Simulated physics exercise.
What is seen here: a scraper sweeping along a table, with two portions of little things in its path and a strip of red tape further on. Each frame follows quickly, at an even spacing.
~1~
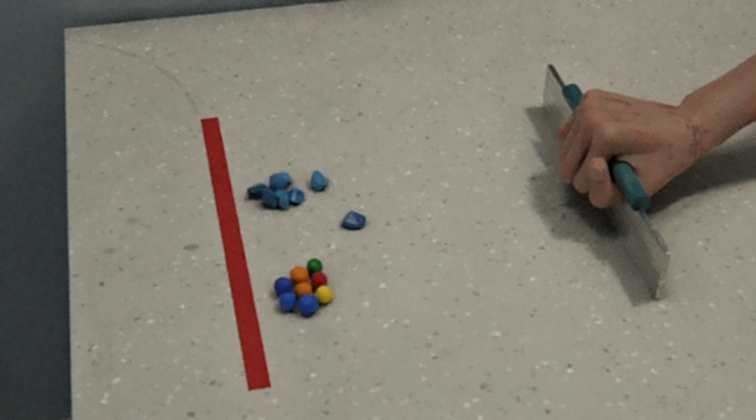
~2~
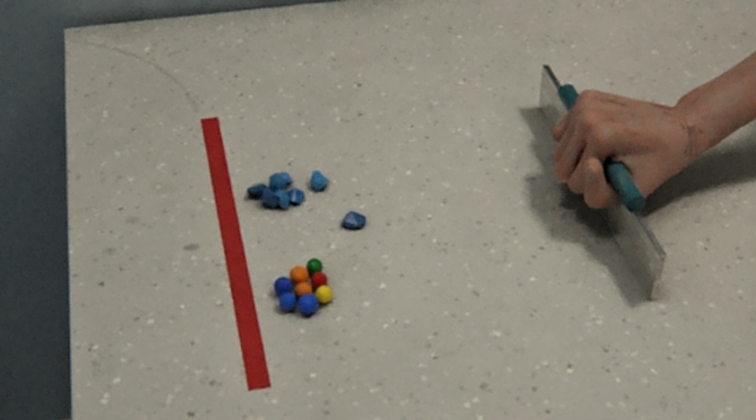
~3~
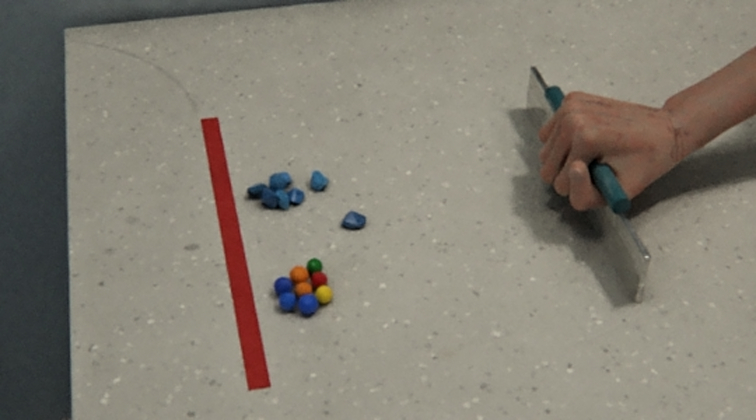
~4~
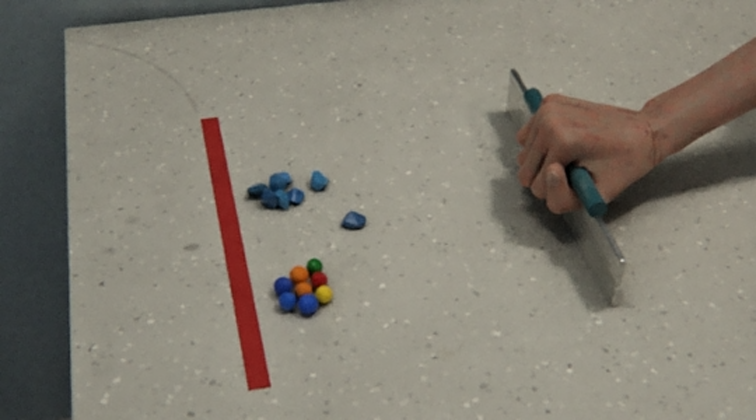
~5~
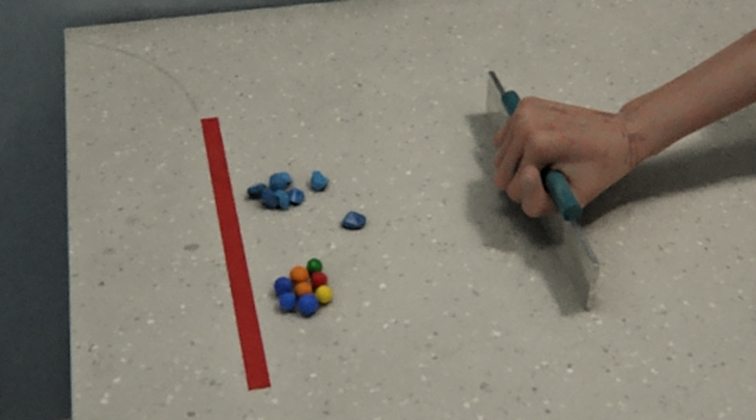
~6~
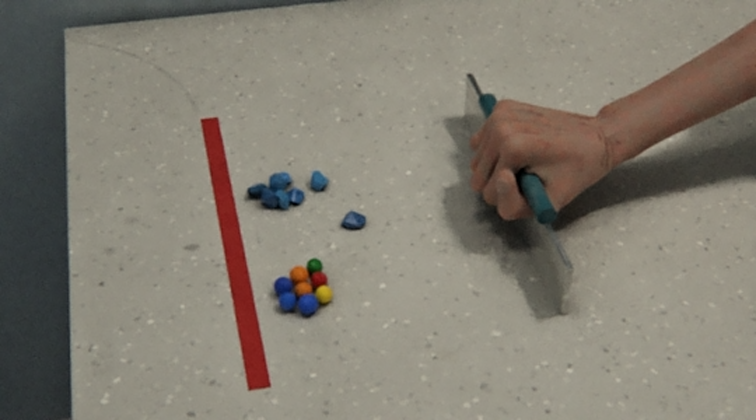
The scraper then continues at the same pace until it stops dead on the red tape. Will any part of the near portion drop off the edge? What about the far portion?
Near portion: Yes, some of it goes over; far portion: No, all of it stays up.
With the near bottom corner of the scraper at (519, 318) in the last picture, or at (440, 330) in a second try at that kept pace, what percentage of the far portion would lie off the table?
Roughly 0 percent in the first try and roughly 10 percent in the second.
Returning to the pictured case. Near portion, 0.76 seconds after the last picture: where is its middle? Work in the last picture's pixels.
I'd say its middle is near (199, 302).
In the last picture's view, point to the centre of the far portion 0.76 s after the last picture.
In the last picture's pixels, the middle is roughly at (192, 207).
Then, 0.37 s later than the last frame, scraper still moving, near (361, 180); near portion all on the table, its front near (283, 286); far portion all on the table, its front near (258, 191).
Then, 0.76 s later than the last frame, scraper stopped at the red tape; near portion all on the table, its front near (142, 311); far portion all on the table, its front near (169, 205).
Then, 1.04 s later than the last frame, scraper stopped at the red tape; near portion about a tenth over the edge; far portion all on the table, its front near (168, 205).
When it is over, scraper stopped at the red tape; near portion every one over the edge; far portion all on the table, its front near (168, 205).
